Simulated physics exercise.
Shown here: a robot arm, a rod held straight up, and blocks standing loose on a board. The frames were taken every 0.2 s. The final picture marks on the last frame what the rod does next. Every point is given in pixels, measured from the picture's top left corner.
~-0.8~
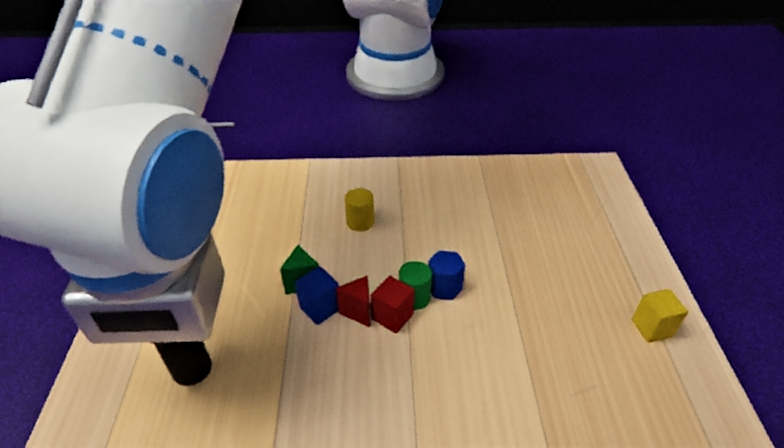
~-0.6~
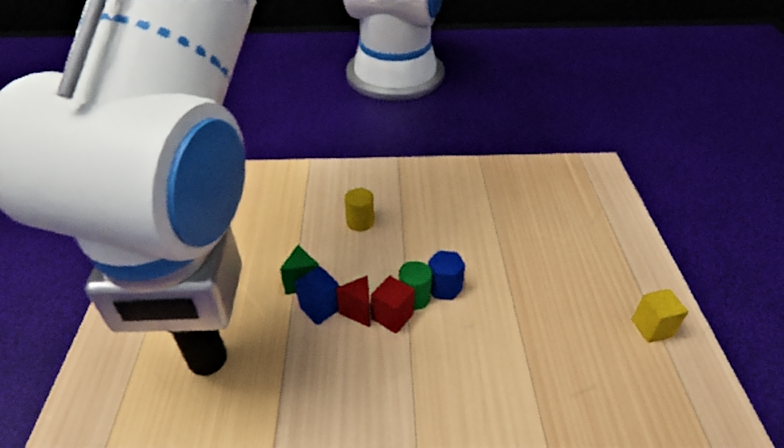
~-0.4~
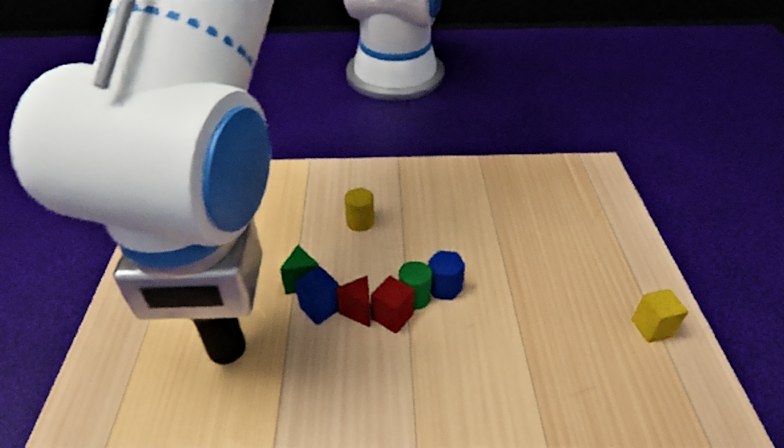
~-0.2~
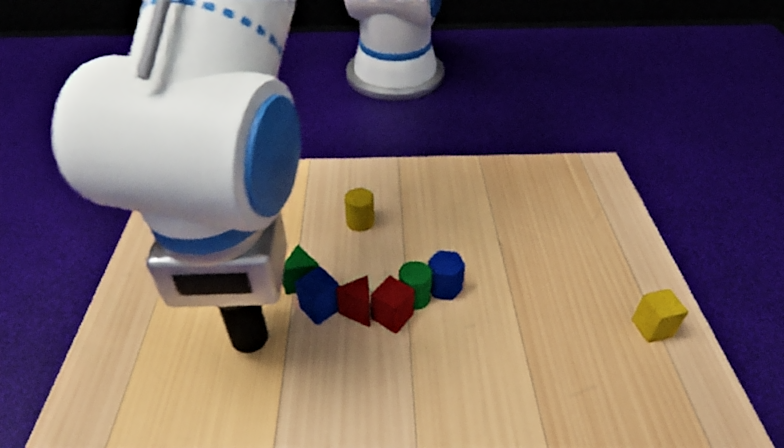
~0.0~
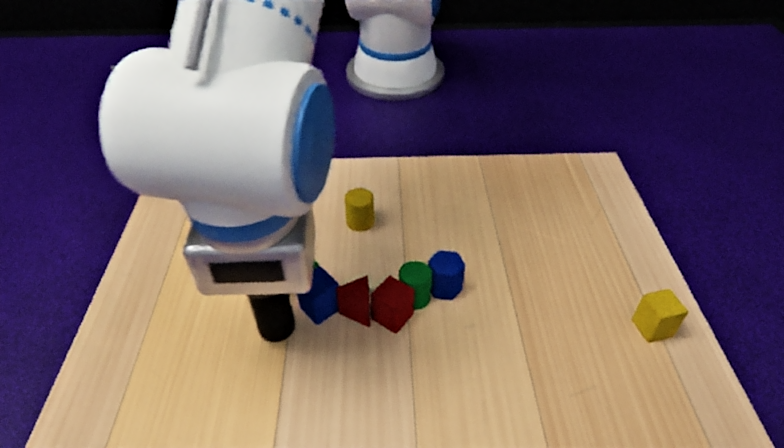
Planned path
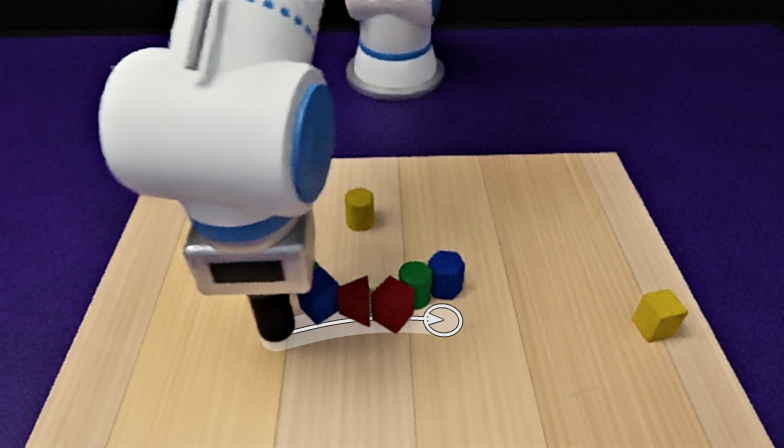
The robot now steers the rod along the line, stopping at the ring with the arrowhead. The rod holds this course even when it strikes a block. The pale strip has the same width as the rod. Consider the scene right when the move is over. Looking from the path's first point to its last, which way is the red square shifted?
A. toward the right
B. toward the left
It's A.
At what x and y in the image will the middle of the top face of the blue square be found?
It will likely be found at (336, 268).
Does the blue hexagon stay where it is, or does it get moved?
Gets moved.
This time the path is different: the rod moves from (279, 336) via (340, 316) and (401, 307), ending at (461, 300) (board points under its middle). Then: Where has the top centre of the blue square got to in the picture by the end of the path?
I expect it at (340, 262).
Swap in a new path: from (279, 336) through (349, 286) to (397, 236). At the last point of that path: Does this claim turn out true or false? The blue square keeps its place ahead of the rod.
The statement is true.
Path on the board, from (279, 336) by way of (334, 323) and (389, 318) to (443, 320).
What follows on the original path. One third of the way, rod at (333, 314); blue square at (333, 270), turned 40° anticlockwise; red three-sided block at (365, 287), turned 30° clockwise.
Two thirds of the way, rod at (389, 309); blue square at (336, 268), turned 50° anticlockwise; red three-sided block at (398, 271), turned 15° anticlockwise; red square at (425, 297); green disc at (424, 264); blue hexagon at (458, 260).
At the end, rod at (444, 312); blue square at (336, 268), turned 50° anticlockwise; red three-sided block at (398, 270), turned 25° anticlockwise; red square at (481, 300), turned 20° anticlockwise; green disc at (424, 263); blue hexagon at (458, 260).
